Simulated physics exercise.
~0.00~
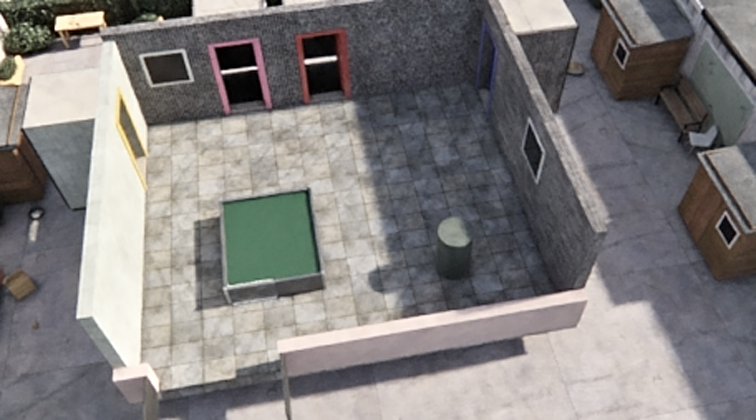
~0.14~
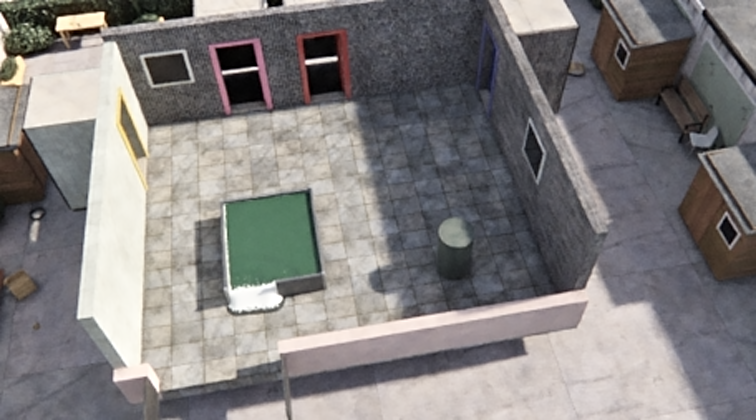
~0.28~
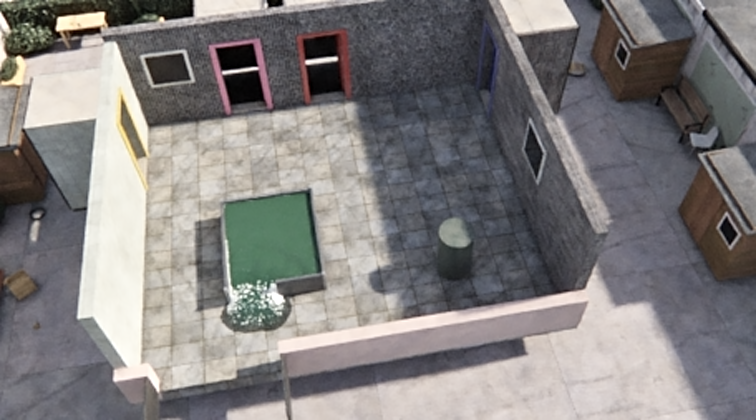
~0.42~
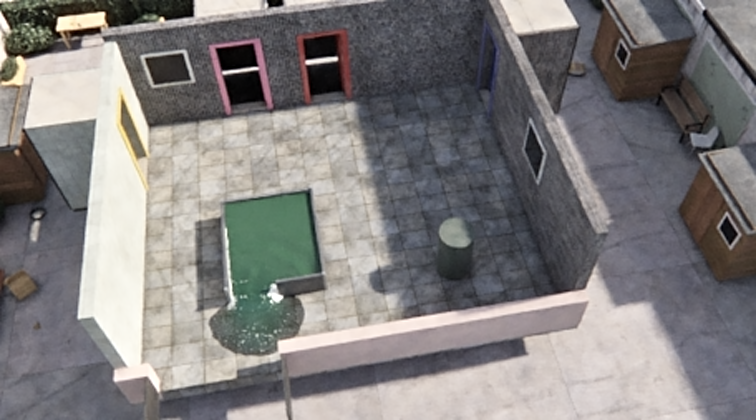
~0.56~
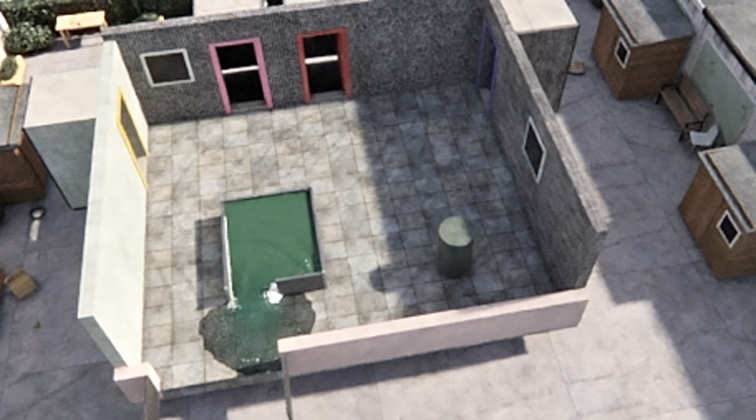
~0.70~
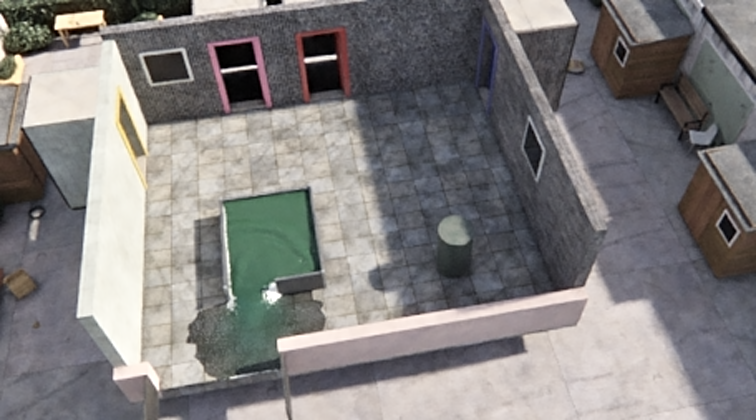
Green water pours from the tank's broken front corner and spreads across the paved yard floor.
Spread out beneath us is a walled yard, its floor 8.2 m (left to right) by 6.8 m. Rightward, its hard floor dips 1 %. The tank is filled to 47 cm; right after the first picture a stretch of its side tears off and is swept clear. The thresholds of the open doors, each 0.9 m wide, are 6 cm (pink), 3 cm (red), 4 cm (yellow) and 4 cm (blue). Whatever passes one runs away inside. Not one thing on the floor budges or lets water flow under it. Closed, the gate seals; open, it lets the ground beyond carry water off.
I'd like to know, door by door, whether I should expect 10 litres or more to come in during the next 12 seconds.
Result: My guess is the pink door lets through less than the limit; my guess is the red door lets through less than the limit; my guess is the yellow door lets through less than the limit; my guess is the blue door lets through less than the limit.
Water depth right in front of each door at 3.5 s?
Measured in centimetres, the pink door gives 0, the red door 0, the yellow door 0 and the blue door 0.
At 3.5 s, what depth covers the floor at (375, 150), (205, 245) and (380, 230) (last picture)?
Close to 0, 0 and 0 centimetres.
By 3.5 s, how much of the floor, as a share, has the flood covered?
Around 20 per cent.
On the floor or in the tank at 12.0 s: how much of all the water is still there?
Roughly 40 percent.
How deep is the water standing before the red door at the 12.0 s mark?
About 0.0 cm deep.
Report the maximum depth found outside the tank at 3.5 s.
About 16 cm.
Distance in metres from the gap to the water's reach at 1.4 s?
It comes to some 2.6 metres.
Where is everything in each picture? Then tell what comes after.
The tank at (270, 238) is whole and still, 47 cm deep, in the first picture.
Water pours out at (255, 295) and has run 0.5 m, to (232, 311); typically 8 cm deep outside, 47 cm at the tank's back, in the second picture.
Water pours out at (255, 295) and has run 0.8 m, to (280, 322); typically 8 cm deep outside, 47 cm at the tank's back, in the third picture.
Water pours out at (255, 295) and has run 1.2 m, to a hidden place; typically 6 cm deep outside, 47 cm at the tank's back, in the fourth picture.
The front is at a hidden place, 1.7 m from the gap at (255, 294); 2.2 m2 of floor is under water; 47 cm left at the back of the tank, in the fifth picture.
The front is at a hidden place, 1.8 m from the gap at (254, 293); 2.7 m2 of floor is under water; 47 cm left at the back of the tank, in the sixth picture.
After 1.4 s water covers 10 % of the floor and is deepest (26 cm) near (253, 304); pink door not reached, red door not reached, yellow door not reached, blue door not reached.
After 2.2 s water covers 10 % of the floor and is deepest (23 cm) near (244, 305); pink door not reached, red door not reached, yellow door not reached, blue door not reached.
After 3.5 s water covers 20 % of the floor and is deepest (16 cm) near (253, 304); pink door not reached, red door not reached, yellow door not reached, blue door not reached.
After 7.0 s water covers 20 % of the floor and is deepest (10 cm) near (253, 304); pink door not reached, red door not reached, yellow door not reached, blue door not reached.
After 12.0 s water covers 25 % of the floor and is deepest (6 cm) near (253, 304); pink door not reached, red door not reached, yellow door not reached, blue door not reached.
